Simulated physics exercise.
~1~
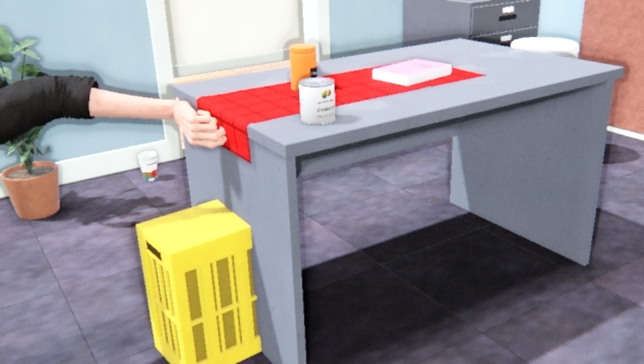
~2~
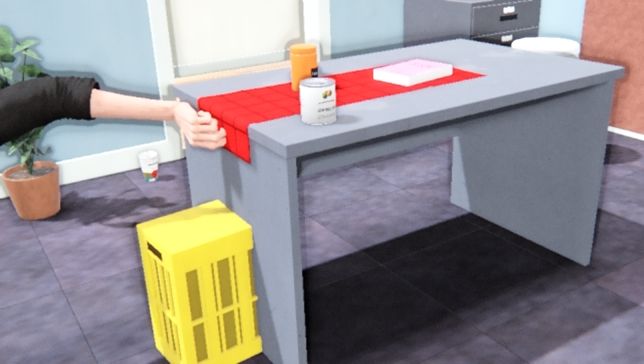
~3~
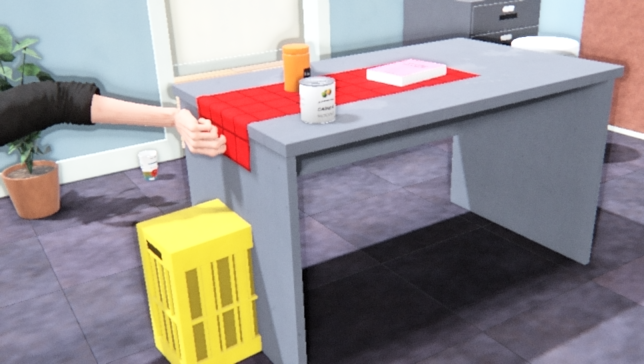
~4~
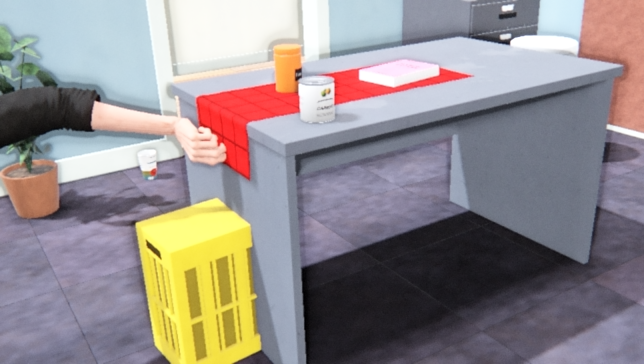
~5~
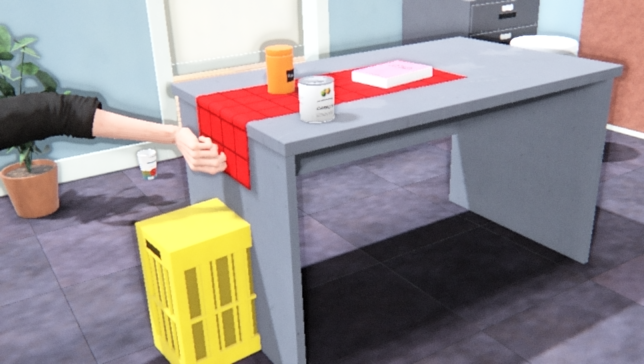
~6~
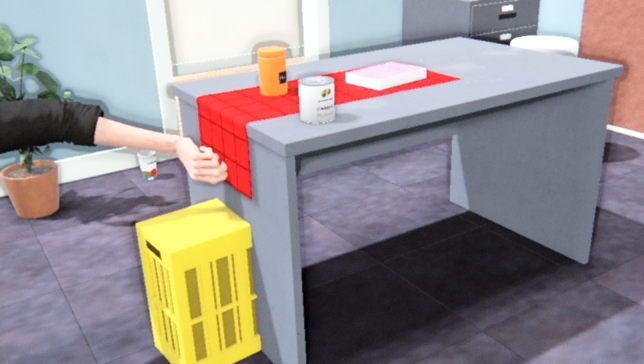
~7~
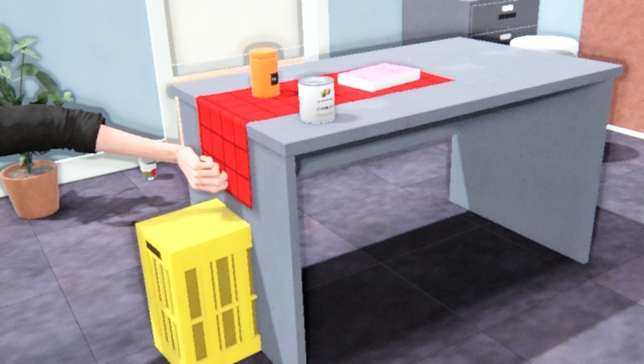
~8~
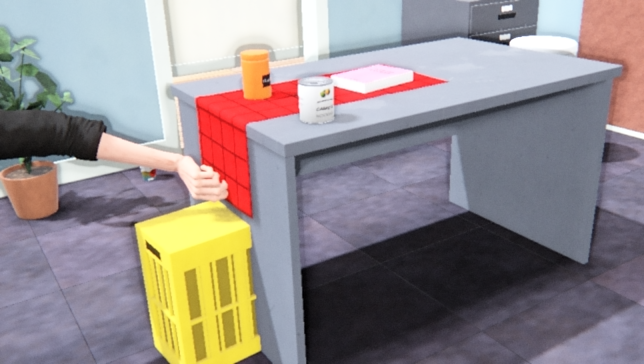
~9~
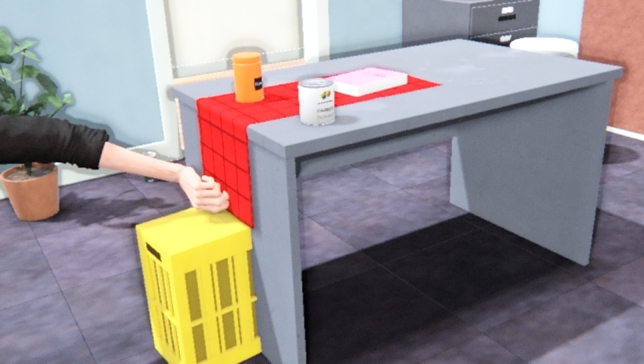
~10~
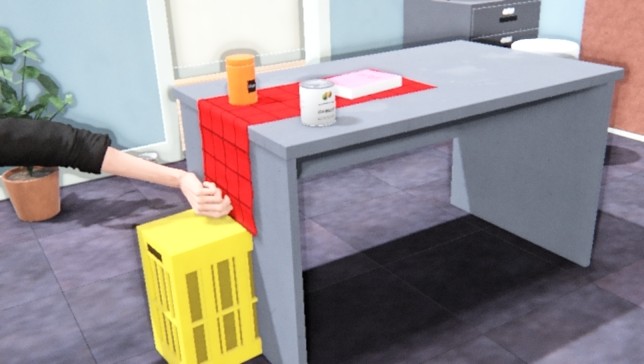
At the start, a hand reaching in from the left grips the end of a red table runner that hangs over the near left end of a gray desk, above a yellow crate. An orange jar, a white tin and a pink book are on the desk. The hand then pulls the runner steadily downward, and the jar and book slide left along with it. The tin stays in its place as the jar passes behind it. By the end, the hem hangs down at the crate, while the upright jar, the book and the tin all remain on the desk.
